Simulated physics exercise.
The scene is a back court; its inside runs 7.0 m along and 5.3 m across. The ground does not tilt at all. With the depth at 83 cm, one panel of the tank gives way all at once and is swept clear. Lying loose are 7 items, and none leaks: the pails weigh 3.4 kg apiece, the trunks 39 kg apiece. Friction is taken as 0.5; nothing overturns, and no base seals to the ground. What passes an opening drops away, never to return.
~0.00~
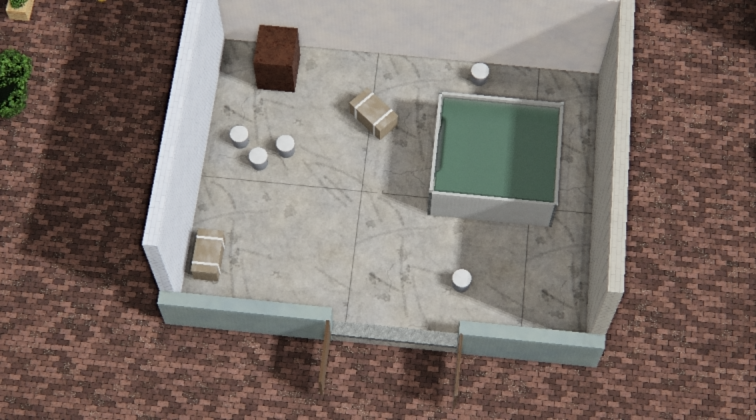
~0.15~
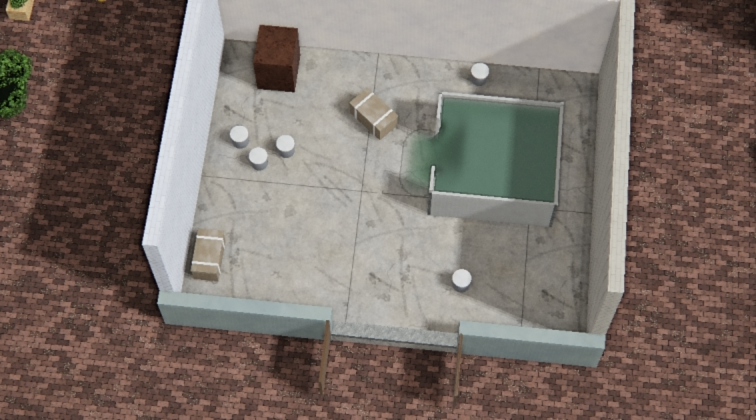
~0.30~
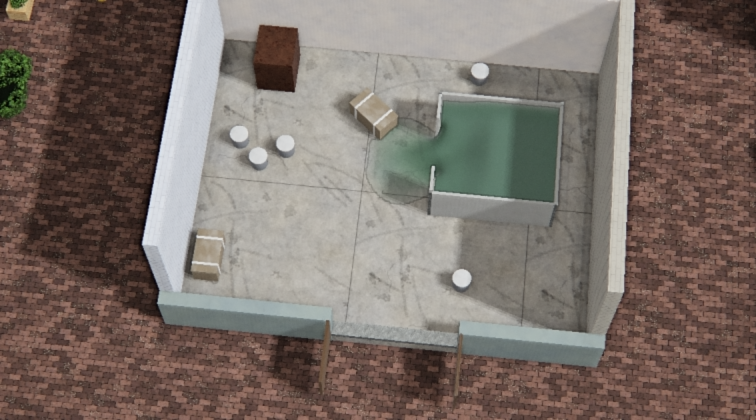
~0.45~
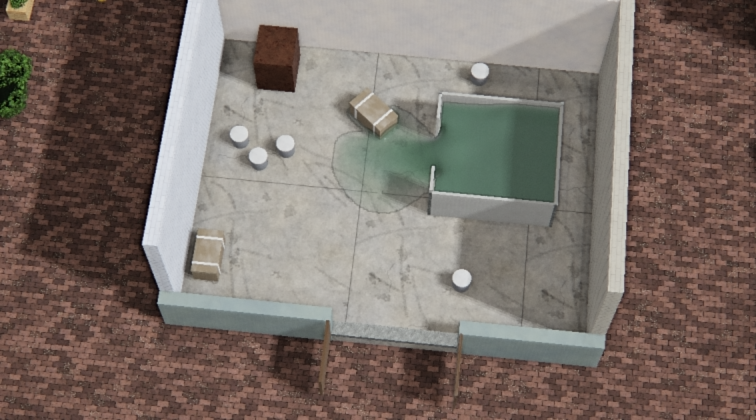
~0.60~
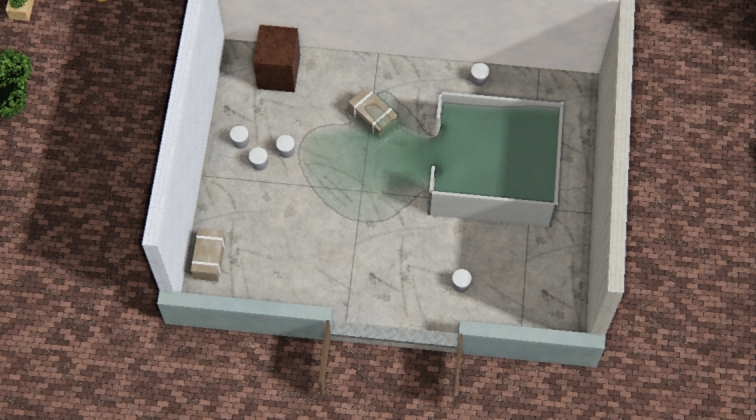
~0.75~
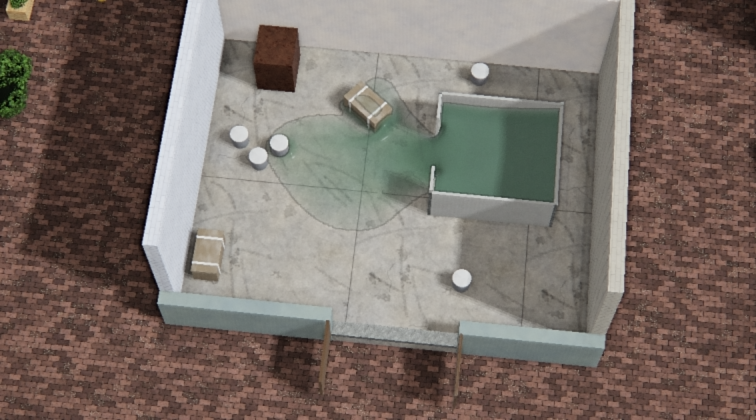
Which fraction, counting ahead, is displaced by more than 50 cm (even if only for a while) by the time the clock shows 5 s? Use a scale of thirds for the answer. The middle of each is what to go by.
On that scale: Two thirds or more.
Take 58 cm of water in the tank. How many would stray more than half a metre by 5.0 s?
5.
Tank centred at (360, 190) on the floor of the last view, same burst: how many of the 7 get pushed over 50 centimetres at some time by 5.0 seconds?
That gives 7 of them.
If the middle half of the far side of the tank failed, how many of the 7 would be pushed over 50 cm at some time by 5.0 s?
That gives 6 of them.
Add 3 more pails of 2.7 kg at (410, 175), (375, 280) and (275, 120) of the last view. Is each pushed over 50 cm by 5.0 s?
Outcome: Breaks the threshold first, breaks the threshold next, breaks the threshold last.
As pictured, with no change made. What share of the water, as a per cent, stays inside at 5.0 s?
About 100 in a hundred parts of the water.
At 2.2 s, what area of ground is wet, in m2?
Some 23 m2.
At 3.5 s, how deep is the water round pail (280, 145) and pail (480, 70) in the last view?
Depths: Near 16 cm, then near 2 cm.
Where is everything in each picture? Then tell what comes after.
In the first picture, a trunk at (374, 109) rests on the ground; a pail at (285, 143), on the bottom; 3.9 m2 under water; 0 of 7 have shifted.
In the second picture, a trunk at (374, 109), on the bottom; a pail at (285, 143) rests on the ground; water covers 4.6 m2; 0 of 7 have shifted.
In the third picture, a trunk at (374, 109), on the bottom; a pail at (285, 143) rests on the ground; water covers 5.5 m2; 0 of 7 have shifted.
In the fourth picture, a trunk at (374, 109) rests on the ground; a pail at (285, 143), on the bottom; 6.7 m2 under water; 0 of 7 have shifted.
In the fifth picture, a trunk at (373, 108), on the bottom; a pail at (285, 143) rests on the ground; water covers 8.0 m2; 0 of 7 have shifted.
In the sixth picture, a trunk at (368, 102) rests on the ground, 17 cm from its start; a pail at (279, 143), on the bottom, 11 cm from its start; water covers 9.6 m2; 2 of 7 have shifted.
After 1.1 s 3 of 7 are over 50 cm from their spots; 1 afloat.
After 2.2 s 3 of 7 are over 50 cm from their spots; 4 afloat.
After 3.5 s 3 of 7 are over 50 cm from their spots; 5 afloat.
After 5.0 s 6 of 7 are over 50 cm from their spots, and 6 have been at some point; 5 afloat.
